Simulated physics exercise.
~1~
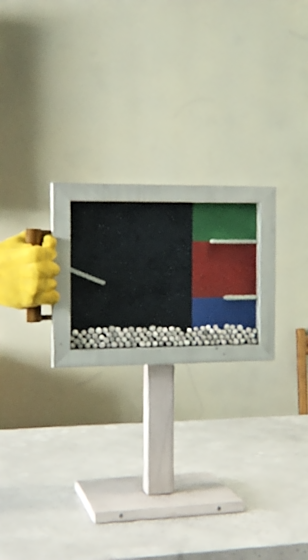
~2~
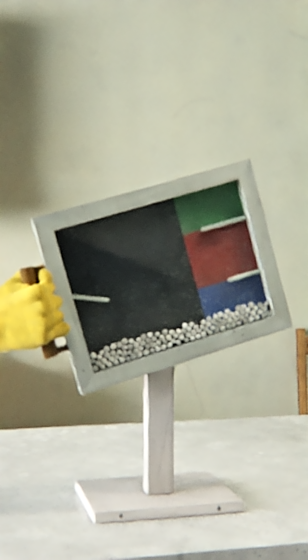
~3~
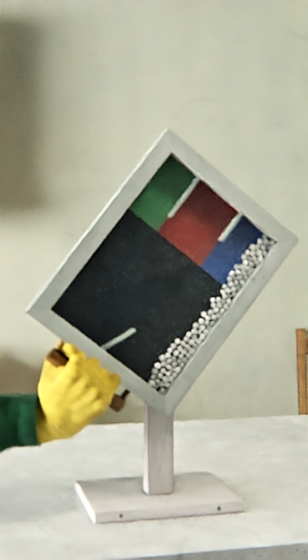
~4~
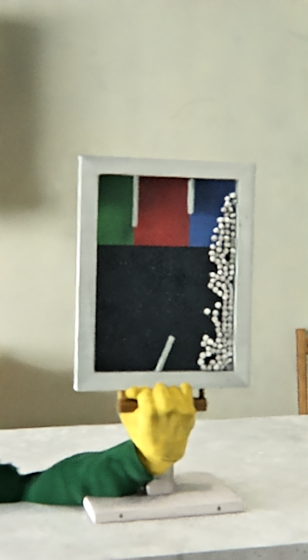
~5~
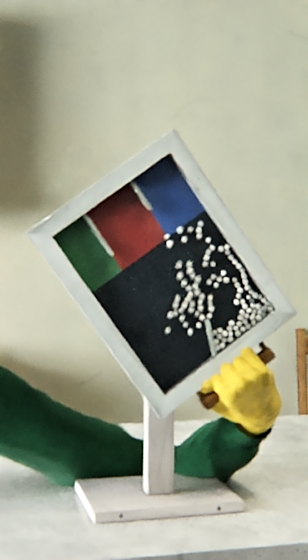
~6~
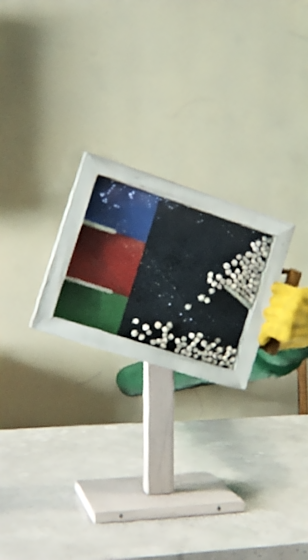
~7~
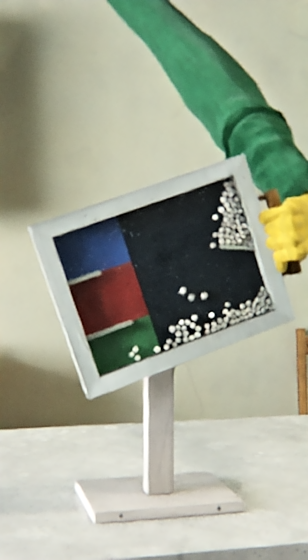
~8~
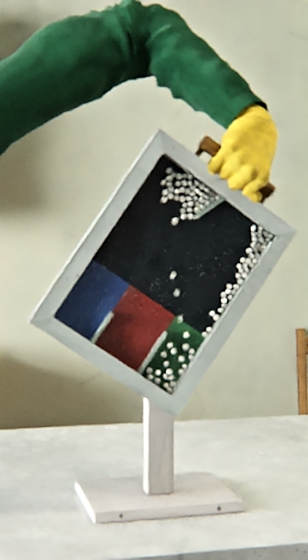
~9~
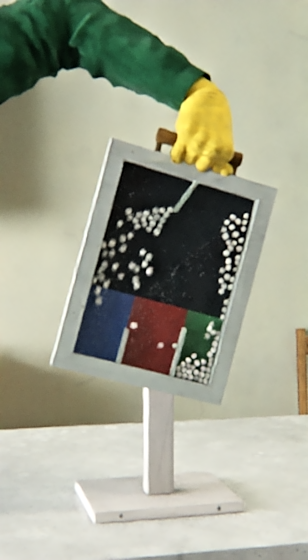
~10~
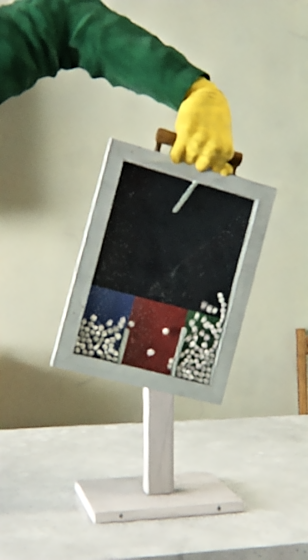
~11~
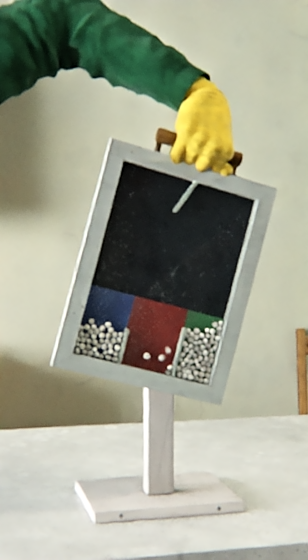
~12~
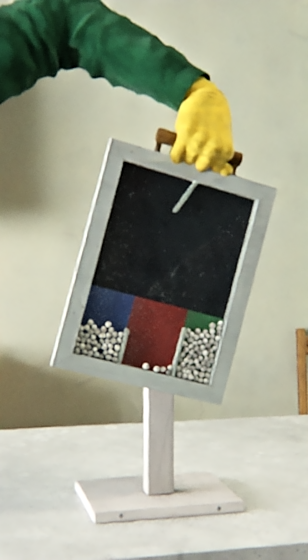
A flat framed box of small whitish beads turns anticlockwise on its stand as a yellow-gloved hand moves its handle from the left, underneath and round to the top; the beads slide and tumble, heaping in the blue and green pockets, with a few in red.
